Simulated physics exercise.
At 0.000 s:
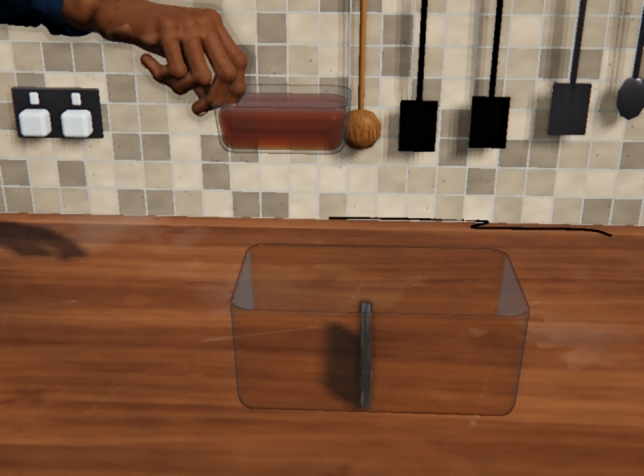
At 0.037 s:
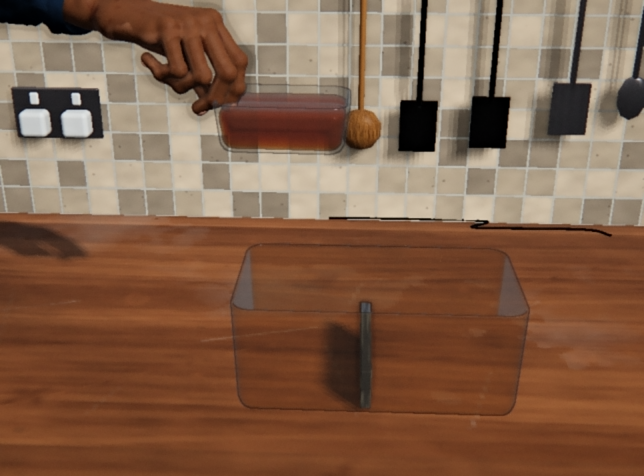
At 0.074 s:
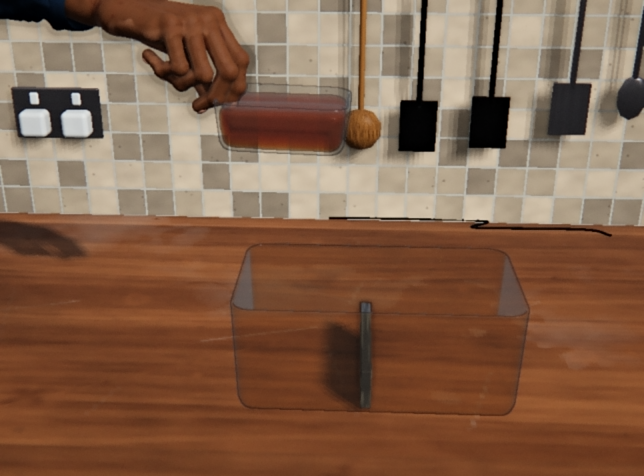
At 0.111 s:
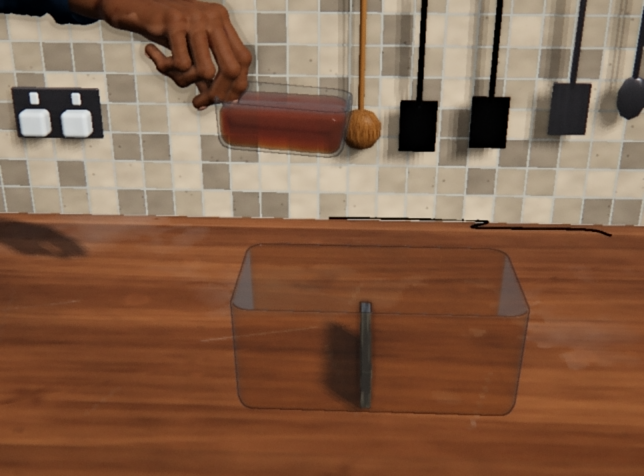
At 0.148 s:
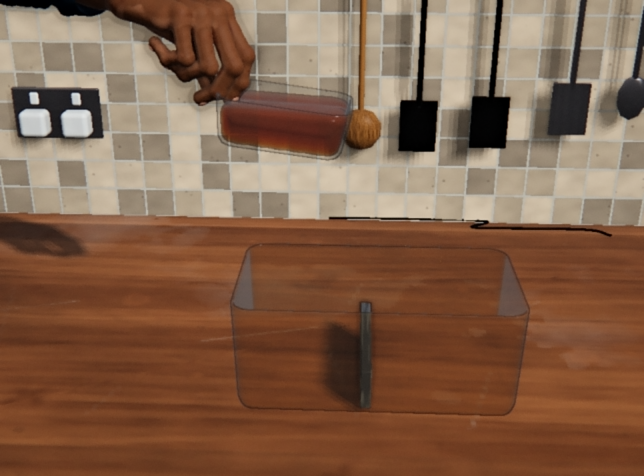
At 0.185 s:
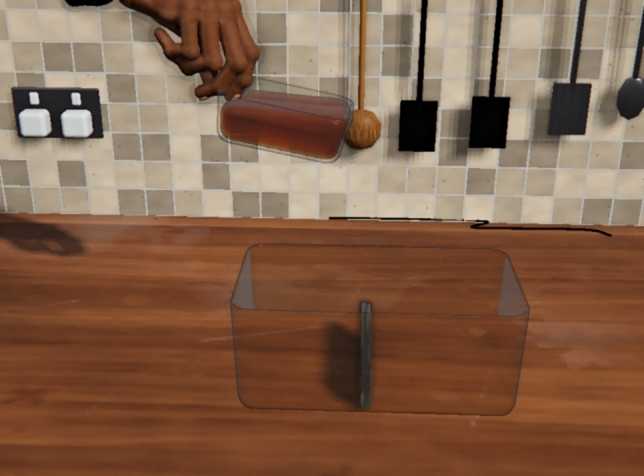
A hand held a clear oblong tub of reddish-brown tea above and to the left of an empty, divided clear basin on a wooden counter, then slowly tilted the tub slightly, lowering its right end.
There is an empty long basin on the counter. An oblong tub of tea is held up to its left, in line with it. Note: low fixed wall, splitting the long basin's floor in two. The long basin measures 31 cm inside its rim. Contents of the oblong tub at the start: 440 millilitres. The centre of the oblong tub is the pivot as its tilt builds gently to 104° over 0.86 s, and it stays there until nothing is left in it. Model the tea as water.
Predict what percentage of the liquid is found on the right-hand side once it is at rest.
About 82 % is on the right.
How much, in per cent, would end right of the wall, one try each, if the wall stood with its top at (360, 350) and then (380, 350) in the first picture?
It comes to 80 per cent, and then 75 per cent.
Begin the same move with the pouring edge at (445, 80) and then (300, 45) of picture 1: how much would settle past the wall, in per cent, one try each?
The first try gives 80 percent and the second 65 percent.
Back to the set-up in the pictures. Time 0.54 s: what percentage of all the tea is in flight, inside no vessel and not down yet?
58 %.
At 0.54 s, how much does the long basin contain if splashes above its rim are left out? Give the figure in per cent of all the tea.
18 %, roughly.
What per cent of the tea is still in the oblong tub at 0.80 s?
2 per cent or thereabouts.
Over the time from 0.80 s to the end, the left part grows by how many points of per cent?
I'd put it at some 7 percent.
After 0.54 s the tilt is 72° and 23 per cent is still to pour, 1 is left of the wall and 17 right of it.
After 0.80 s the tilt is 103° and 2 per cent is still to pour, 9 is left of the wall and 83 right of it.
After 1.07 s the tilt is 104° and 0 per cent is still to pour, 16 is left of the wall and 82 right of it.
After 1.36 s the tilt is 104° and 0 per cent is still to pour, 16 is left of the wall and 82 right of it.
In the end 16 per cent lies left of the wall, 82 right of it and 2 outside.
